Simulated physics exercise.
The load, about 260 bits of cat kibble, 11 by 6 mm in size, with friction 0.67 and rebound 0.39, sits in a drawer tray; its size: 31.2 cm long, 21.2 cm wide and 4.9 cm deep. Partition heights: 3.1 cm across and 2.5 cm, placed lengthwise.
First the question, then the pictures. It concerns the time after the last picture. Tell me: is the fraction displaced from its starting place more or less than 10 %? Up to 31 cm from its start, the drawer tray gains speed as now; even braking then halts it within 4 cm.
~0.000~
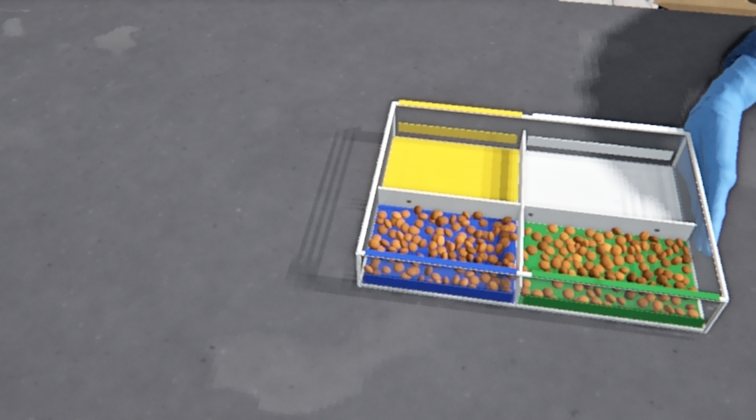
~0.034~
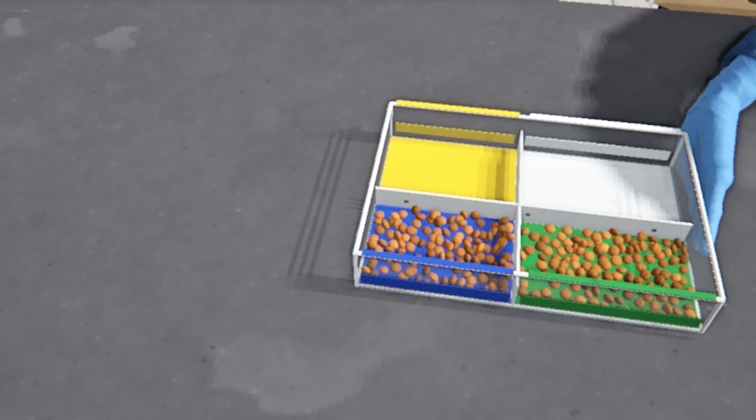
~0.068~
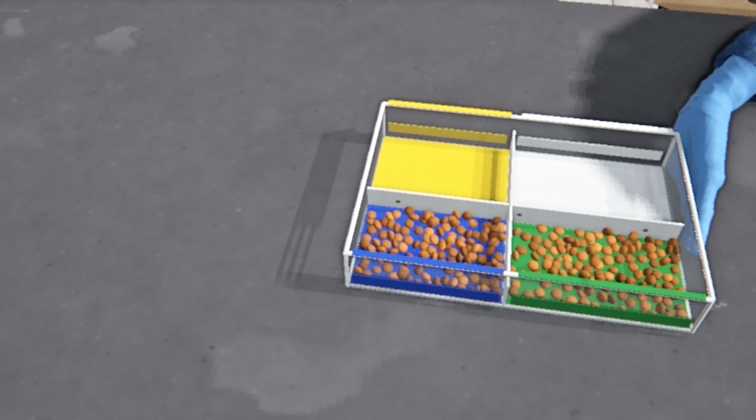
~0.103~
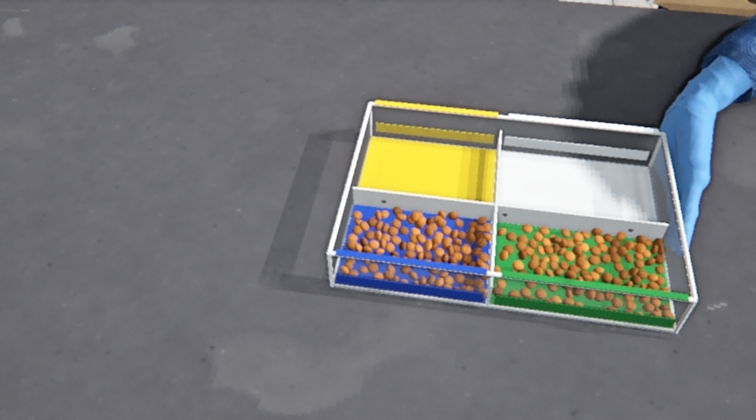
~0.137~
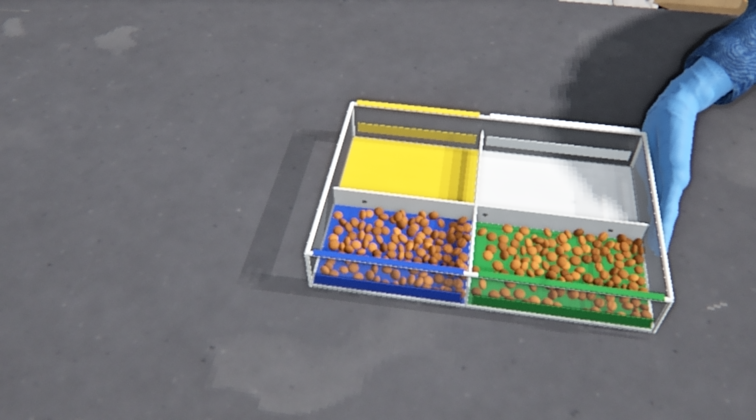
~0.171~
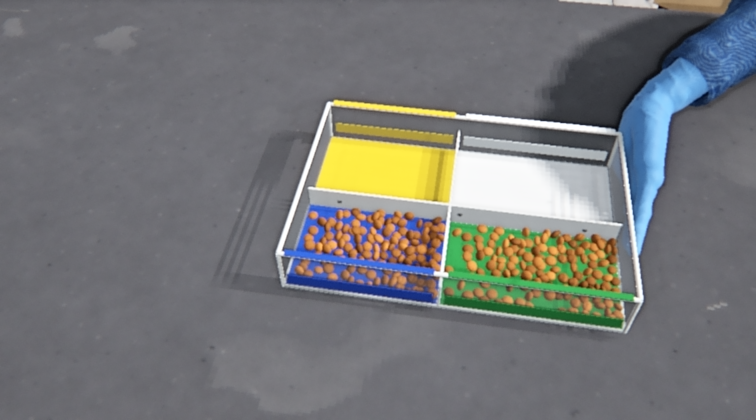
Strays make up at most a tenth.
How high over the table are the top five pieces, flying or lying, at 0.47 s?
About 5 cm above the table.
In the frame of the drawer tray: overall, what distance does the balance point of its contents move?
It moves some 5.5 cm.
After 0.29 s, tilt 0 degrees; green 50 %, blue 50 %; 0 % away from where they began.
Then, at 0.38 s, tilt 0 degrees; green 50 %, blue 50 %; 0 % away from where they began.
After 0.47 s, tilt 0 degrees; green 50 %, blue 50 %; 0 % away from where they began.
Then, at 0.56 s, tilt 0 degrees; green 50 %, blue 50 %; 0 % away from where they began.
By 1.1 s all is still; green 50 %, blue 50 %; 0 % away from where they began.
